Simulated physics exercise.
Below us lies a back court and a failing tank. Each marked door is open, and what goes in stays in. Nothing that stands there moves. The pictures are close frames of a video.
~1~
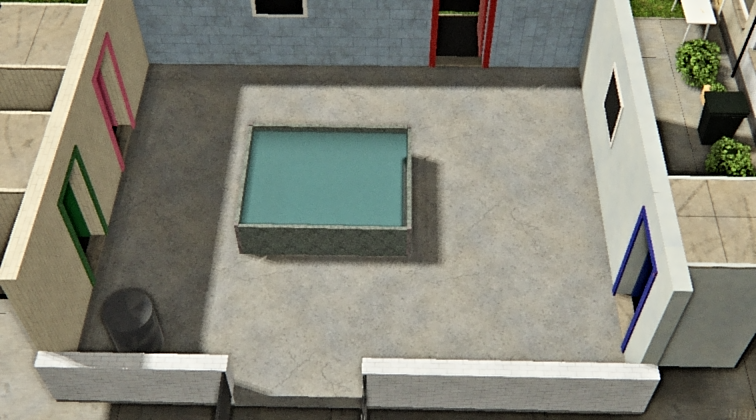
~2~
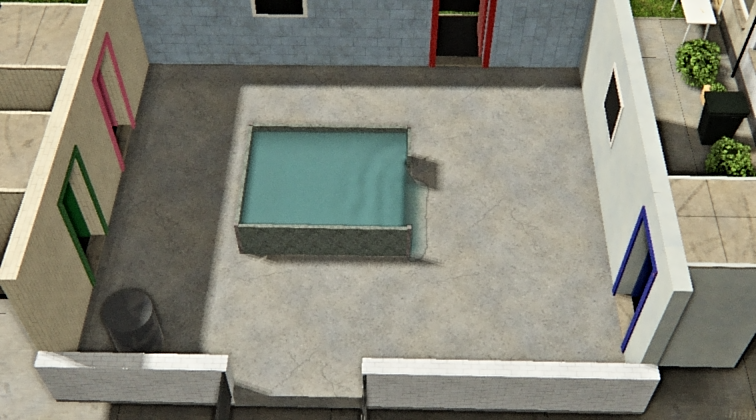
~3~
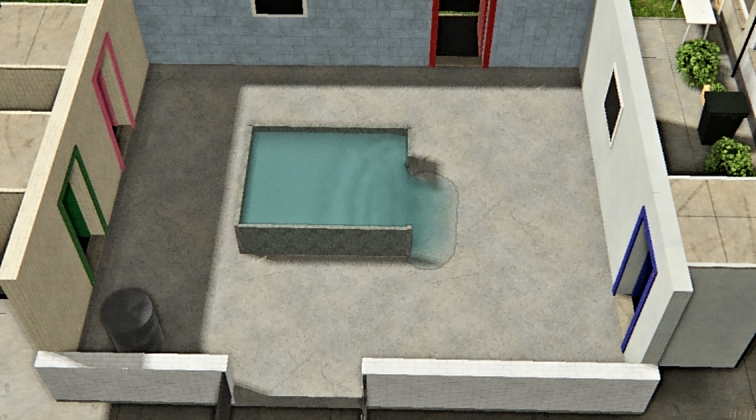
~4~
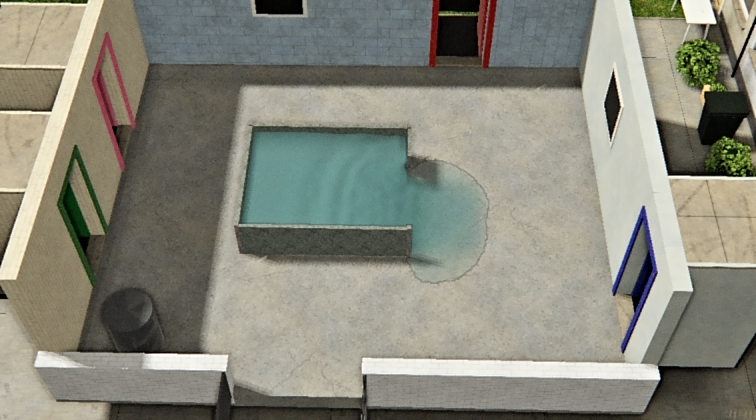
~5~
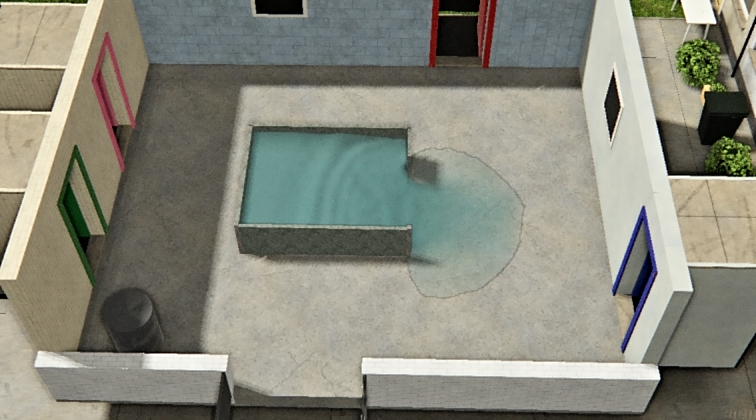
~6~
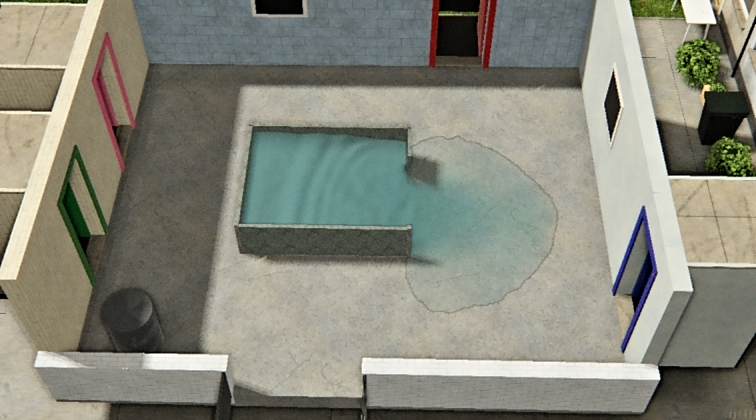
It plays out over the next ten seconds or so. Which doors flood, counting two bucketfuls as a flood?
The green door lets in a lot; the red door lets in a lot; the pink door admits no more than that; the blue door lets in a lot.
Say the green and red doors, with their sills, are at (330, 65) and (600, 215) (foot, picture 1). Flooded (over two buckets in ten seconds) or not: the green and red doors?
In short: Green keeps below it; red goes over.
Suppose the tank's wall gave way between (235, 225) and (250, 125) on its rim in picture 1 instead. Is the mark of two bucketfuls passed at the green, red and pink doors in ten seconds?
One by one: Green goes over, red holds, pink floods.
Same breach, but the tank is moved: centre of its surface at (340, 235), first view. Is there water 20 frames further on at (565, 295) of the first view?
Verdict: Awash.
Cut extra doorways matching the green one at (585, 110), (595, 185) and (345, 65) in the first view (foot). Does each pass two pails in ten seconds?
In turn: Floods, floods, stays under.
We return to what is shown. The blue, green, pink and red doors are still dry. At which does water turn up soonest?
The one in blue.
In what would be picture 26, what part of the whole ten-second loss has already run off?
Near 25 in a hundred.
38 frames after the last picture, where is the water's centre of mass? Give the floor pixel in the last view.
Roughly at (433, 213).
A moment on, water covers 25 % of the floor; the green door not reached, the red door not reached, the pink door not reached, the blue door not reached.
Next, water covers 30 % of the floor; the green door not reached, the red door not reached, the pink door not reached, the blue door over two buckets in.
Then, water covers 35 % of the floor; the green door not reached, the red door wet at the sill, nothing in, the pink door not reached, the blue door far over two buckets in.
Later, water covers 75 % of the floor; the green door not reached, the red door under two buckets in, the pink door not reached, the blue door far over two buckets in.
In the end, water covers 95 % of the floor; the green door over two buckets in, the red door over two buckets in, the pink door wet at the sill, nothing in, the blue door far over two buckets in.
